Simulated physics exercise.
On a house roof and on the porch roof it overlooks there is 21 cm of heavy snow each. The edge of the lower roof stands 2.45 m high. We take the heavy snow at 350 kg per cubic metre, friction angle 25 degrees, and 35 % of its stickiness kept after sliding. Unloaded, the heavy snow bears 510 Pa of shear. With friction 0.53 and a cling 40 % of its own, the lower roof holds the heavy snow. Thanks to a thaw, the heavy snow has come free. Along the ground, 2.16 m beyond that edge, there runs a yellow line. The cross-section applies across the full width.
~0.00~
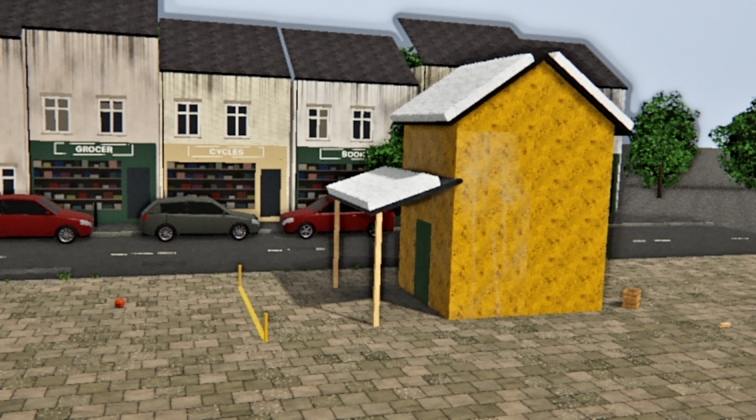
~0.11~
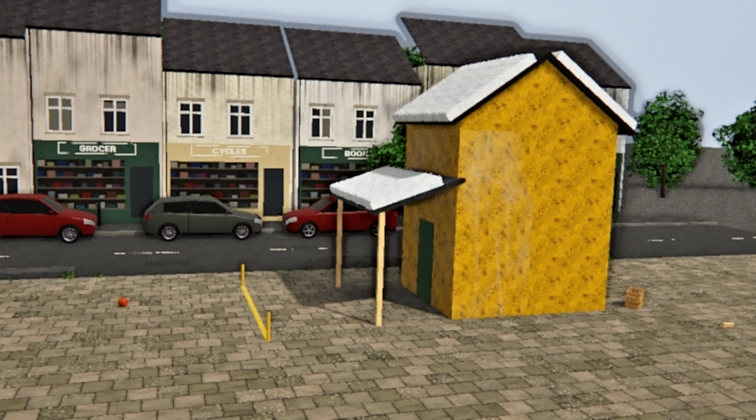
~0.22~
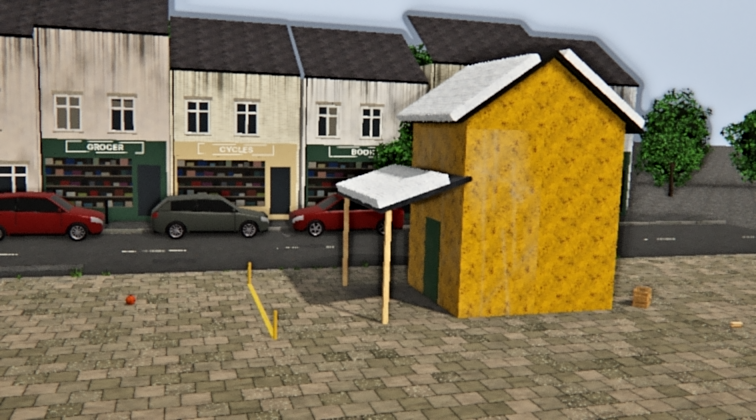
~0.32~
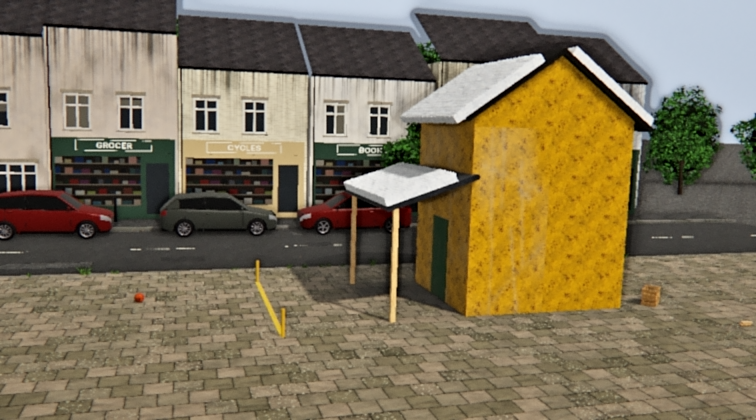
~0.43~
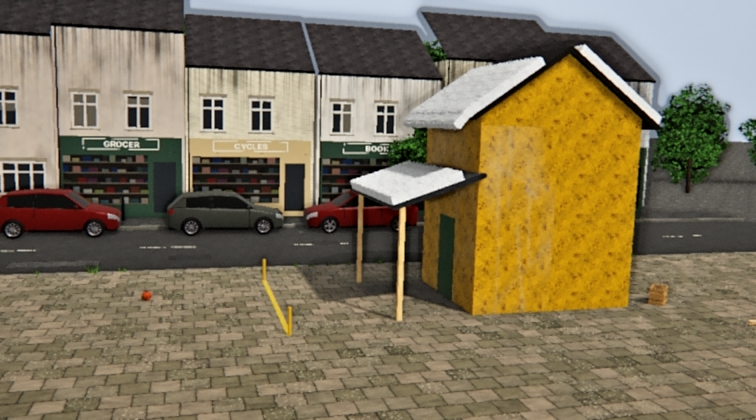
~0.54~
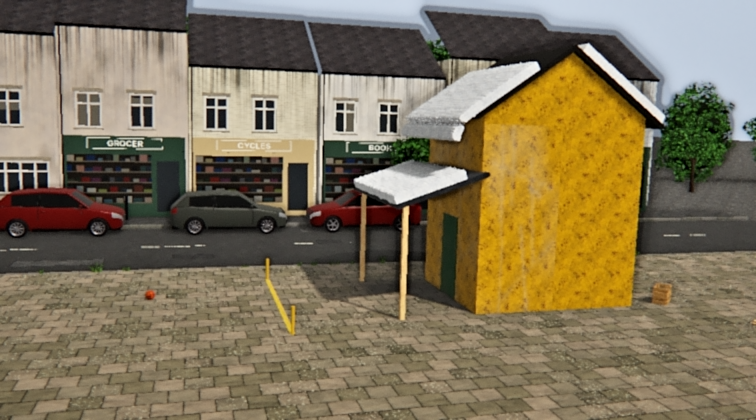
On a paved square facing a row of shops, snow on a yellow building's upper roof slid down the left slope, slowly at first, then poked out past the edge and started cracking.
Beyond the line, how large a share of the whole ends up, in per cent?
Roughly 29 per cent.
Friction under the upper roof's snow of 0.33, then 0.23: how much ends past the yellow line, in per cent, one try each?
In turn about 16 %, 20 %.
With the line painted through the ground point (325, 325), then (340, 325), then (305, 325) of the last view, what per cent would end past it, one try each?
About 45 %, 55 %, 40 %.
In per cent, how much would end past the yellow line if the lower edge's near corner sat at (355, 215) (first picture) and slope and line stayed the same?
It would come to roughly 30 percent.
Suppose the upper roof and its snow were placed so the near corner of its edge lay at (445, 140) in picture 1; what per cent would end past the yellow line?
In that case it would be around 20 percent.
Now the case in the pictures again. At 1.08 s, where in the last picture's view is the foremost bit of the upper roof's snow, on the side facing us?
At roughly (397, 192).
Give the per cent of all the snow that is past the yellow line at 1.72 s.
I'd say near 0 in a hundred.
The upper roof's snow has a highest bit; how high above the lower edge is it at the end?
Roughly 0.7 m.
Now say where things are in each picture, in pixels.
In the first picture, foremost bit of the heavy snow at (448, 111).
In the second picture, foremost bit of the heavy snow at (450, 111), its middle shifted 2.4 cm.
In the third picture, foremost bit of the heavy snow at (453, 119), its middle shifted 9.7 cm, 4 % of it past the upper edge, in one piece.
In the fourth picture, foremost bit of the heavy snow at (457, 116), its middle shifted 22 cm, 9 % of it past the upper edge, in one piece.
In the fifth picture, foremost bit of the heavy snow at (457, 120), its middle shifted 40 cm, 17 % of it past the upper edge, cracking.
In the sixth picture, foremost bit of the heavy snow at (454, 131), its middle shifted 64 cm, 27 % of it past the upper edge, cracking.
After 1.08 s, none is below the lower edge and 0 % is past the line.
After 1.72 s, 58 % is below the lower edge and 0 % is past the line.
After 2.36 s, 60 % is below the lower edge and 29 % is past the line.
After 3.00 s, 60 % is below the lower edge and 29 % is past the line.
After 3.10 s, 60 % is below the lower edge and 29 % is past the line.
